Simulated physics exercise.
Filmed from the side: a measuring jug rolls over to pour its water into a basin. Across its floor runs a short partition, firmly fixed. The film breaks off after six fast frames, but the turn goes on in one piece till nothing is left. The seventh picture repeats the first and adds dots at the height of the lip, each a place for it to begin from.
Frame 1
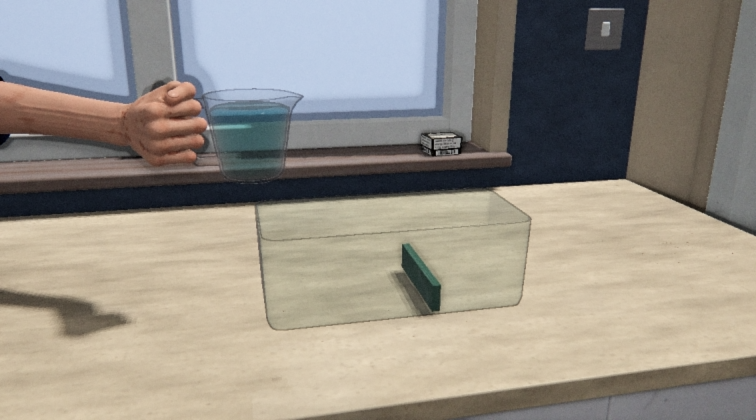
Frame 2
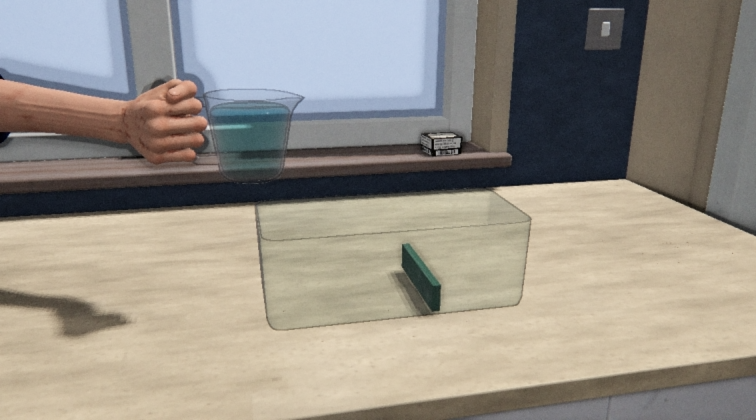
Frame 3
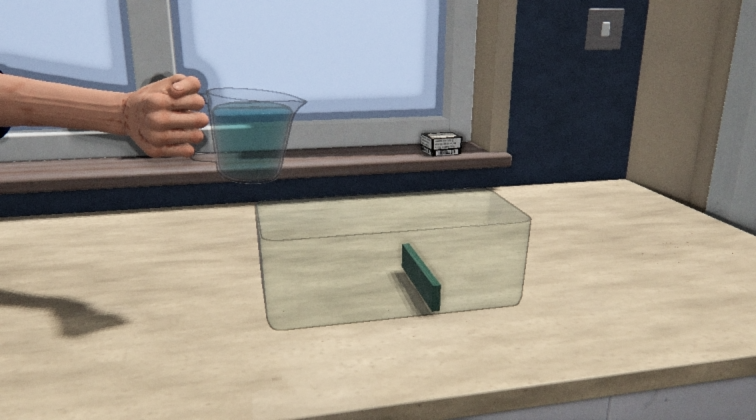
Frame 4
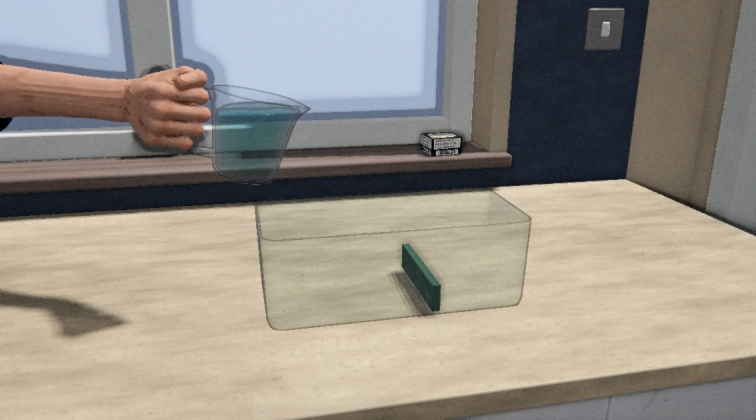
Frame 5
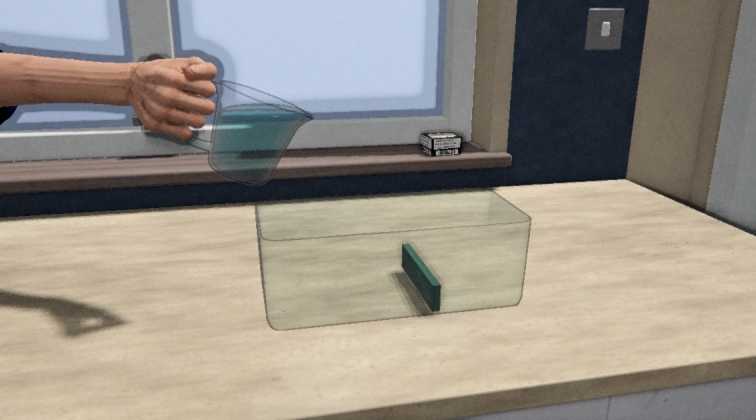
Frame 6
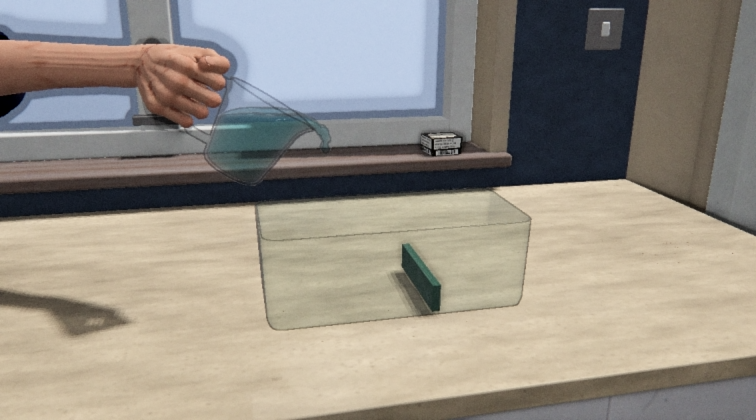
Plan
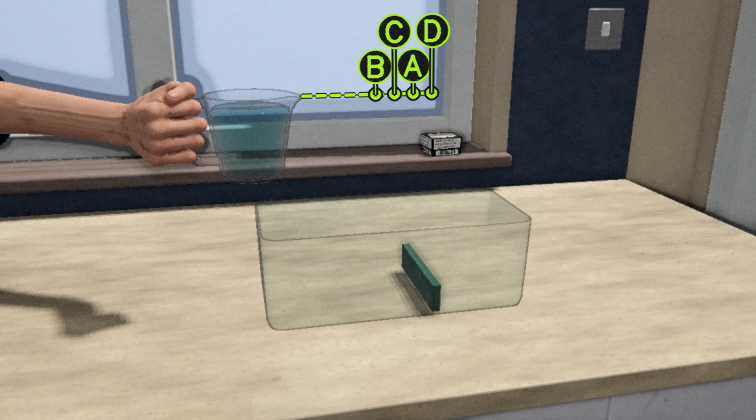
A hand tilts a clear jug rightward until blue water starts flowing over its lip.
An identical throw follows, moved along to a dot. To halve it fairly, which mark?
Take B.
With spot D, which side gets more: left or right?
More ends on the right.
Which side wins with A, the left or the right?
The right one.
On the marked copy, A at (413, 93); B at (375, 94); C at (394, 93); D at (431, 92).
With A, about 7 % ends left of the wall and 91 % right of it.
With B, about 52 % ends left of the wall and 47 % right of it.
With C, about 22 % ends left of the wall and 78 % right of it.
With D, about 4 % ends left of the wall and 95 % right of it.
